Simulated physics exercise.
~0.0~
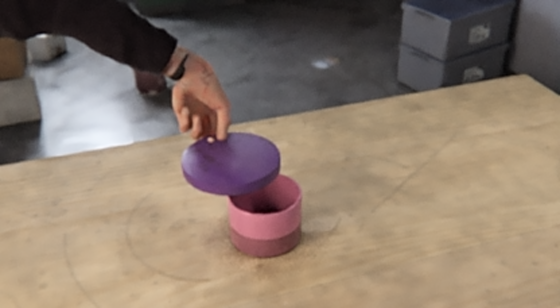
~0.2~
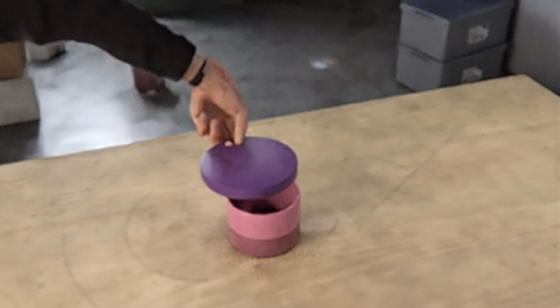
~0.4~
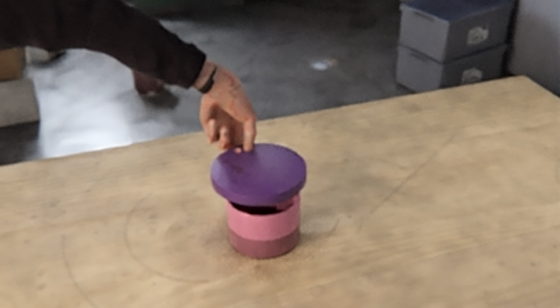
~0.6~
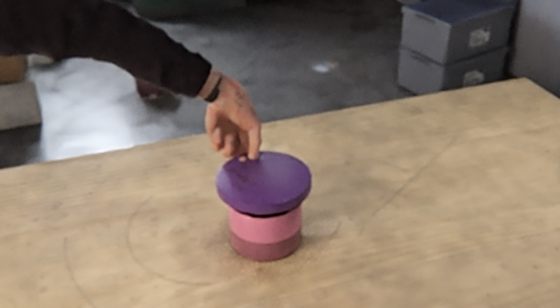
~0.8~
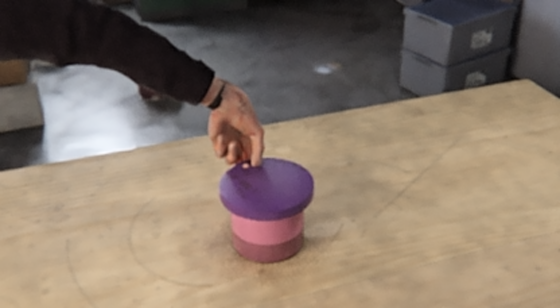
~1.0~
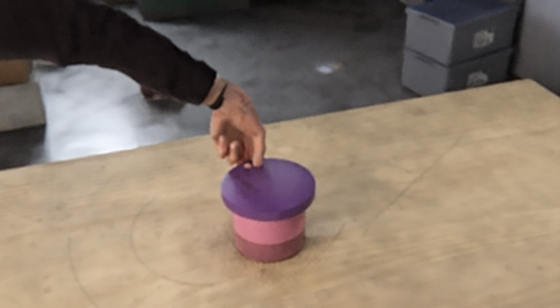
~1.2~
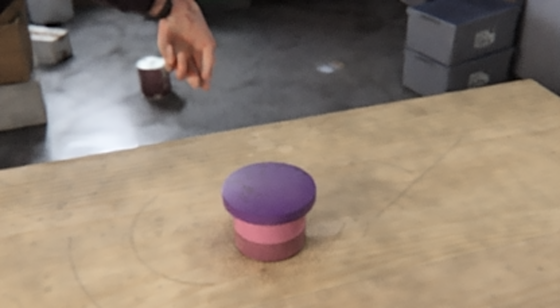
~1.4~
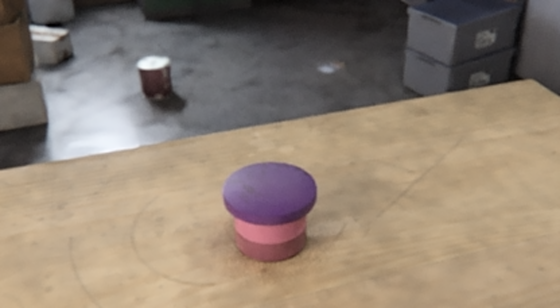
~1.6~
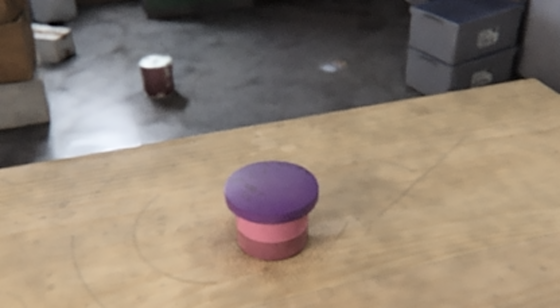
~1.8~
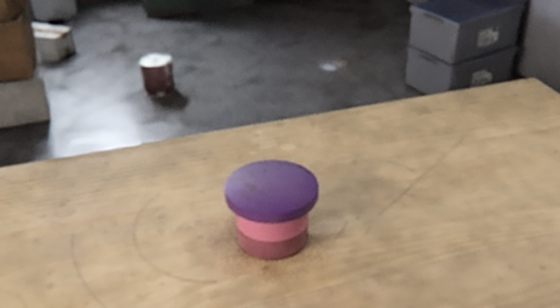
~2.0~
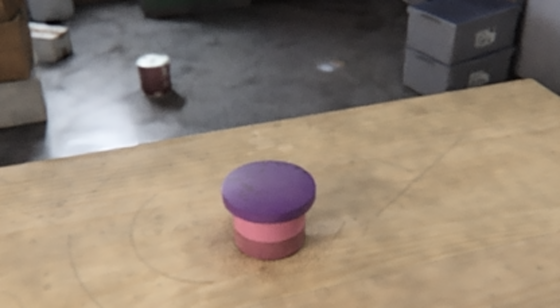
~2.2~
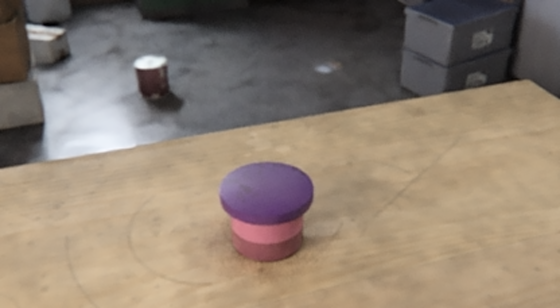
To begin with, a hand in a dark sleeve holds a purple disc by its edge above a small pink container on a wooden table, leaving part of the opening visible. The hand moves the disc to the right and lowers it over the container. The disc then settles onto the rim while the fingers keep touching its far edge for a moment. Next, the hand lets go, draws back toward the upper left and leaves the view. The purple disc stays at rest on top, covering the opening like a lid.
